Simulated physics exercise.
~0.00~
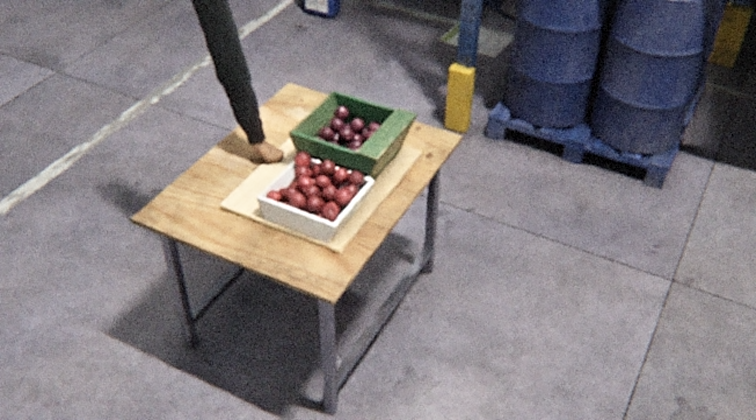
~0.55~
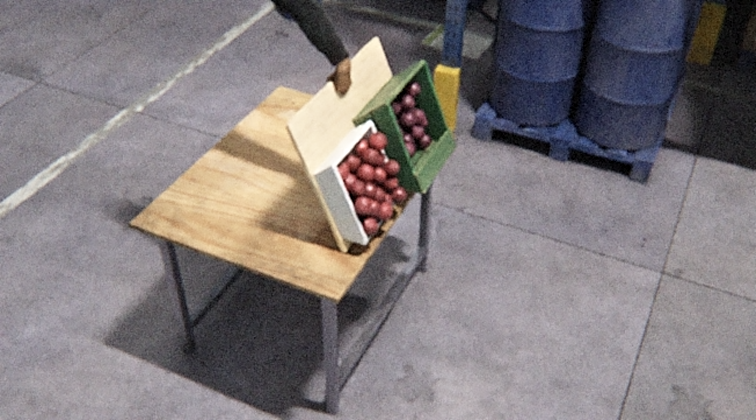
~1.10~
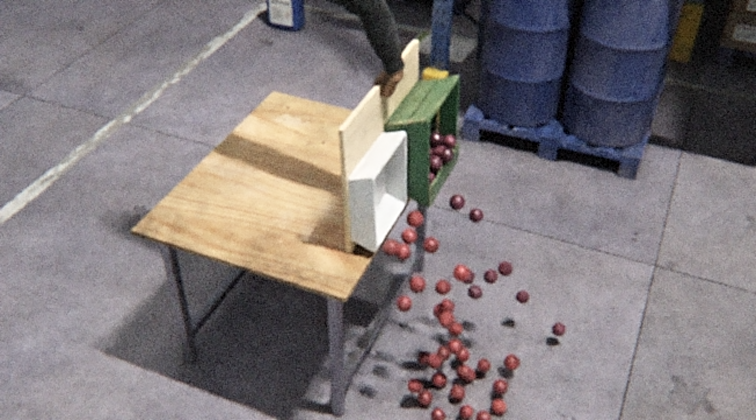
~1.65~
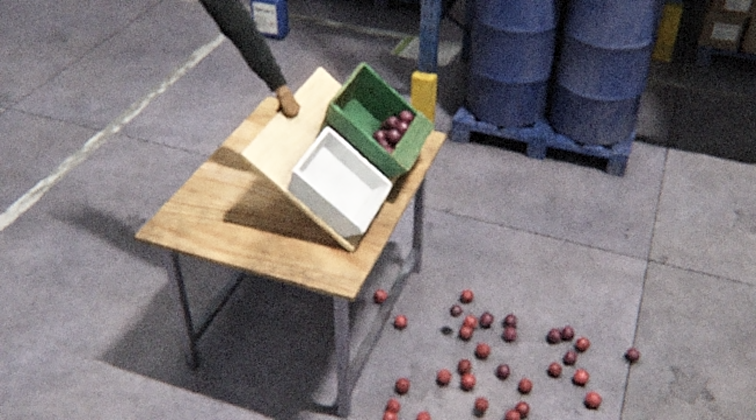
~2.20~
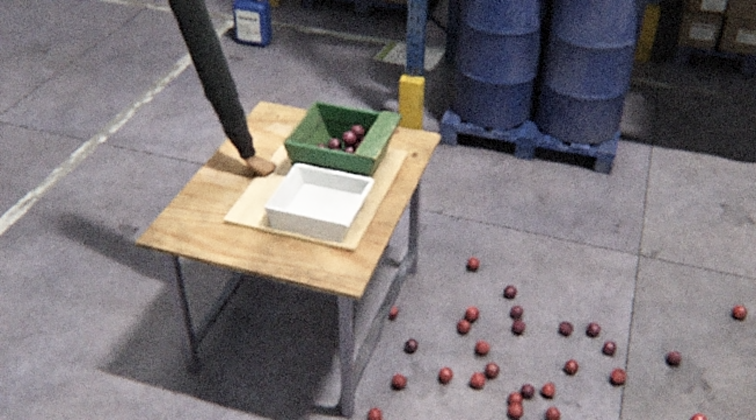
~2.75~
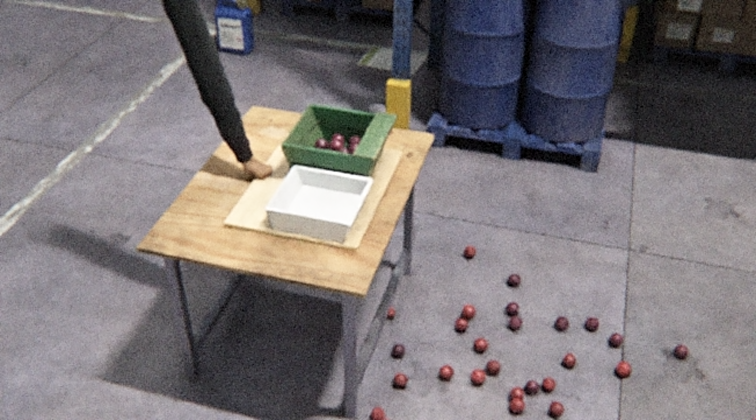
Red apples spilling from a white tray as a hand tilts a board upright, then lowers it, leaving some onions in the green tray.
